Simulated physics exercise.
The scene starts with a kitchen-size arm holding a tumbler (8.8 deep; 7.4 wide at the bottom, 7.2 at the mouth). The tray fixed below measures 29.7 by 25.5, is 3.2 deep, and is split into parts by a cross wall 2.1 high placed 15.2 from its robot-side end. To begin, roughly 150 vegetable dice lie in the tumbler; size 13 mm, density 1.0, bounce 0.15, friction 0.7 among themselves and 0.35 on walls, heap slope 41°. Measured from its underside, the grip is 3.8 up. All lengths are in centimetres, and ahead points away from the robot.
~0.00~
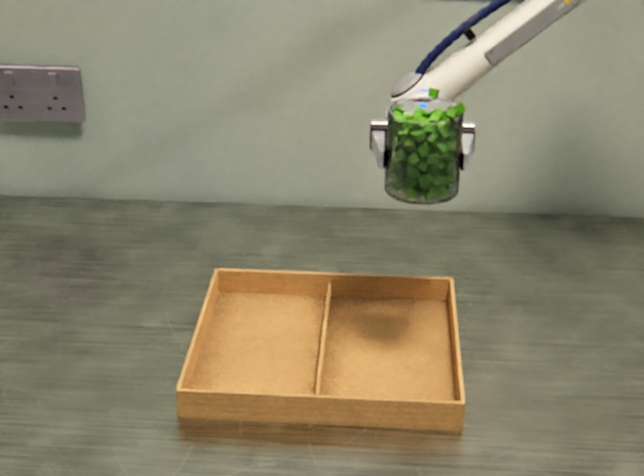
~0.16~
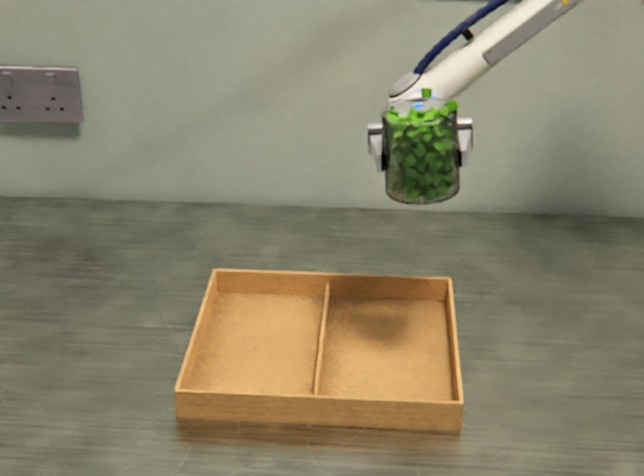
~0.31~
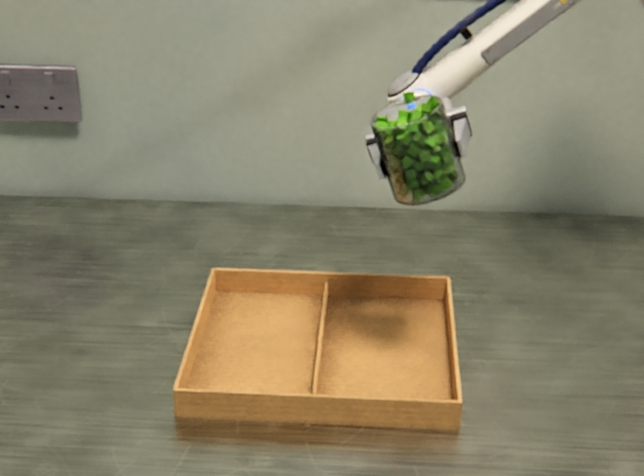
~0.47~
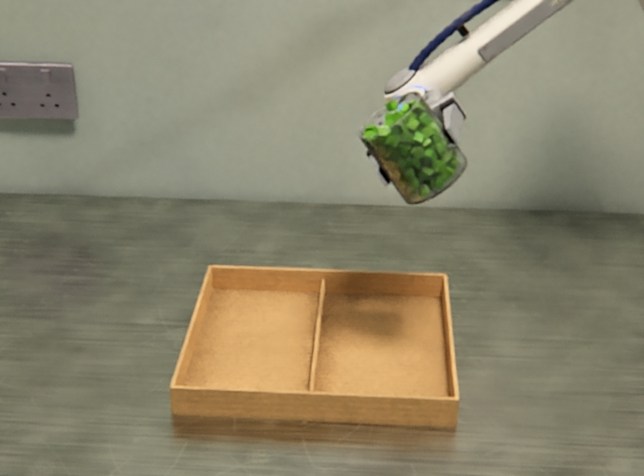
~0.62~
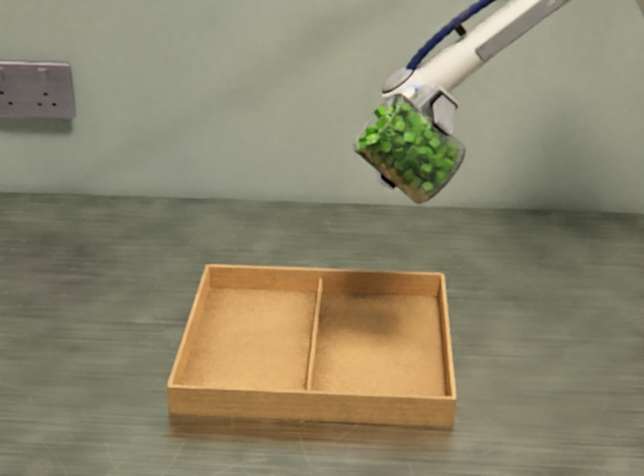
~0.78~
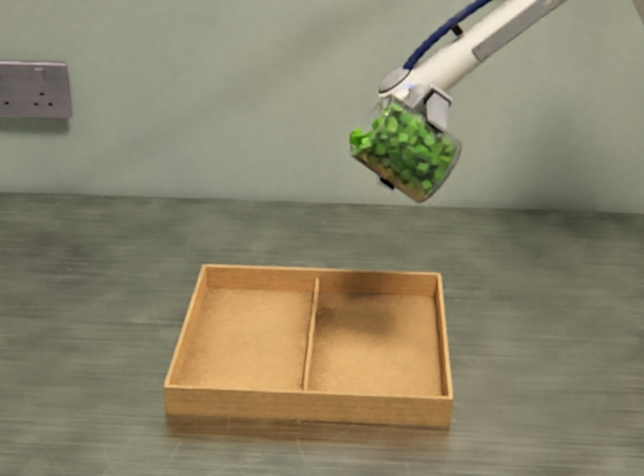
A robot arm held a clear tumbler packed with green vegetable dice above a divided wooden tray, then tilted it steadily over to the left while the tray sat on the grey table.
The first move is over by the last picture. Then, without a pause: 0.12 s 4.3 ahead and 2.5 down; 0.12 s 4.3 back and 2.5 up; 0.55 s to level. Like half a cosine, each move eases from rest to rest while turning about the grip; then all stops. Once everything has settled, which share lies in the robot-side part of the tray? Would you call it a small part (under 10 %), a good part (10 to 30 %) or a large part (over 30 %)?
I'd call it a small part.
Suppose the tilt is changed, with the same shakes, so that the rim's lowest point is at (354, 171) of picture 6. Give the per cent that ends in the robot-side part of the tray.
About 5 percent.
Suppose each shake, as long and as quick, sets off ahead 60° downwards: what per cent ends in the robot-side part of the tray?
I'd reckon around 0 per cent.
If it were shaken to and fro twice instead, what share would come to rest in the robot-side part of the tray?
In that case it would be near 5 percent.
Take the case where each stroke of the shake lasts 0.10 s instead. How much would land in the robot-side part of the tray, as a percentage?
Roughly 0 in a hundred.
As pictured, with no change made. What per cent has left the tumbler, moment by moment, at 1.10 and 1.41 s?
5, then 5.
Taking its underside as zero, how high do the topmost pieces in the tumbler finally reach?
Height at rest: About 9.0 centimetres.
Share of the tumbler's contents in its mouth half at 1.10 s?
Roughly 45 %.
After 1.10 s, tilted 52° forward, highest piece 29 above the table; 138 in the tumbler, 3 in the far-side part, 8 in flight or on a rim.
After 1.41 s, tilted 10° forward, highest piece 31 above the table; 138 in the tumbler, 6 in the far-side part, 5 in the robot-side part.
After 1.77 s, level, highest piece 31 above the table; 138 in the tumbler, 6 in the far-side part, 5 in the robot-side part.
After 2.82 s, level, highest piece 31 above the table; 138 in the tumbler, 6 in the far-side part, 5 in the robot-side part.
At rest, 138 in the tumbler, 6 in the far-side part, 5 in the robot-side part. That is 3 % in the robot-side part of the tray.
